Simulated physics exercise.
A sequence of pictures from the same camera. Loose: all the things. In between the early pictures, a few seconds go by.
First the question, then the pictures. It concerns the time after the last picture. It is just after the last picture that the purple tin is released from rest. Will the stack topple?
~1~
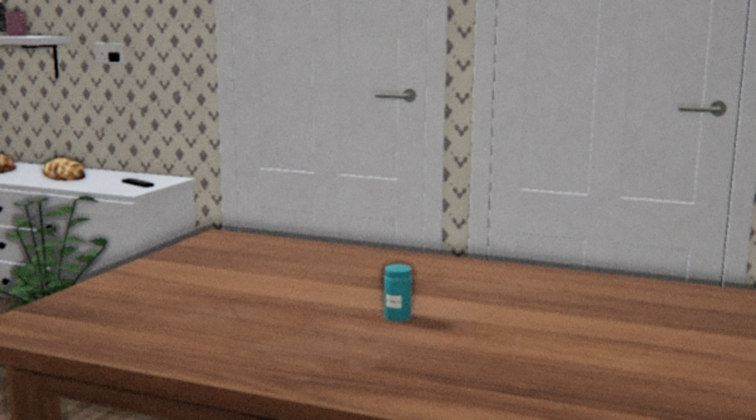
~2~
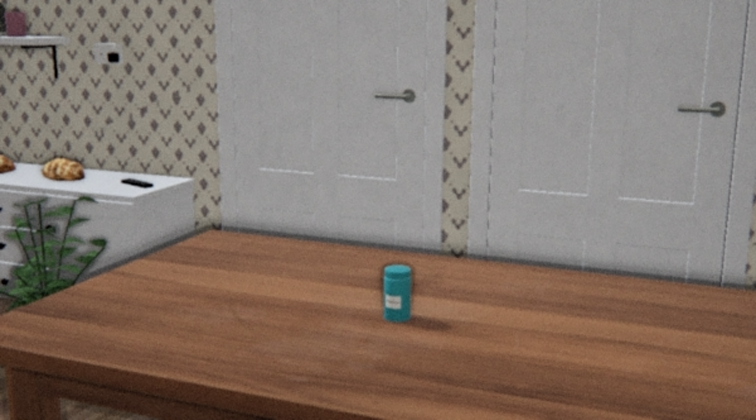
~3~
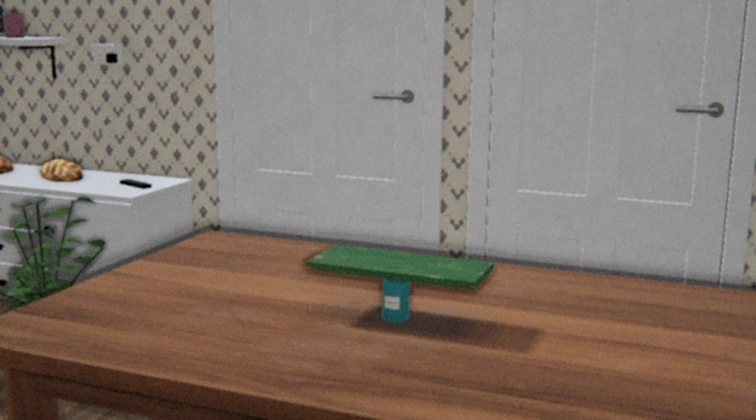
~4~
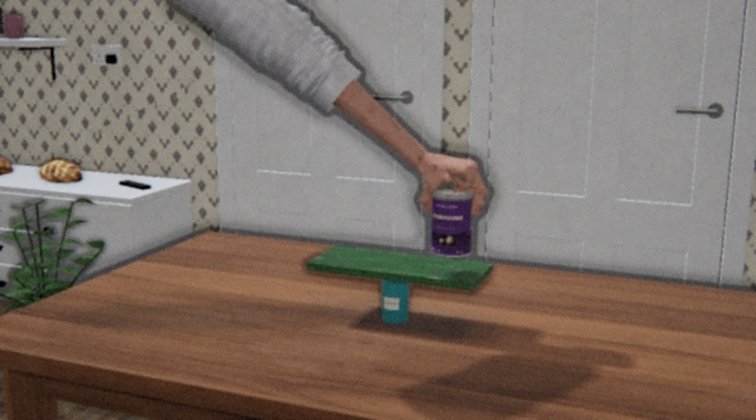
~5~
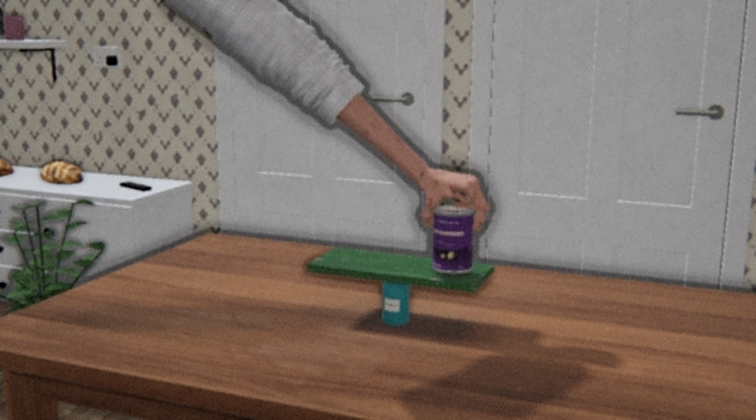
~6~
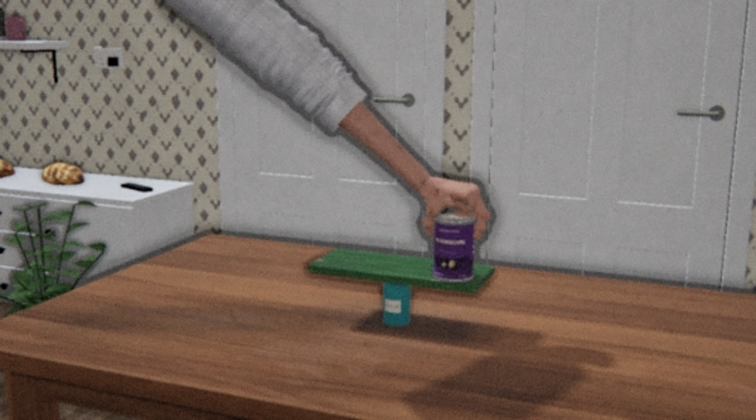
Yes: I predict it will be unstable.
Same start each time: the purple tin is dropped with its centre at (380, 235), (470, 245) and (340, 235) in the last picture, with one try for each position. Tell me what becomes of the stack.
First time it stays put, second time it falls over, third time it falls over.
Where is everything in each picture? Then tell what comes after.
In the first picture, the last thing is not in view yet; turquoise shaker (398, 293).
In the second picture, the last thing is not in view yet; turquoise shaker (397, 293).
In the third picture, the last thing is not in view yet; turquoise shaker (396, 294).
The fourth picture shows still above its spot; purple tin (451, 224); turquoise shaker (395, 295).
The fifth picture shows still above its spot; purple tin (453, 239); turquoise shaker (396, 296).
The sixth picture shows set down, still held; purple tin (454, 248); turquoise shaker (397, 297).
Then, 0.40 s after the last picture, purple tin now fallen; green board tipped 38° from how it was.
Then, 0.50 s after the last picture, green board tipped 27° from how it was; turquoise shaker slid about its own width.
Then, 0.80 s after the last picture, green board now fallen; turquoise shaker slid well along.
By the end, fallen, purple tin and green board; moved from the start, turquoise shaker. The stack loses its balance.
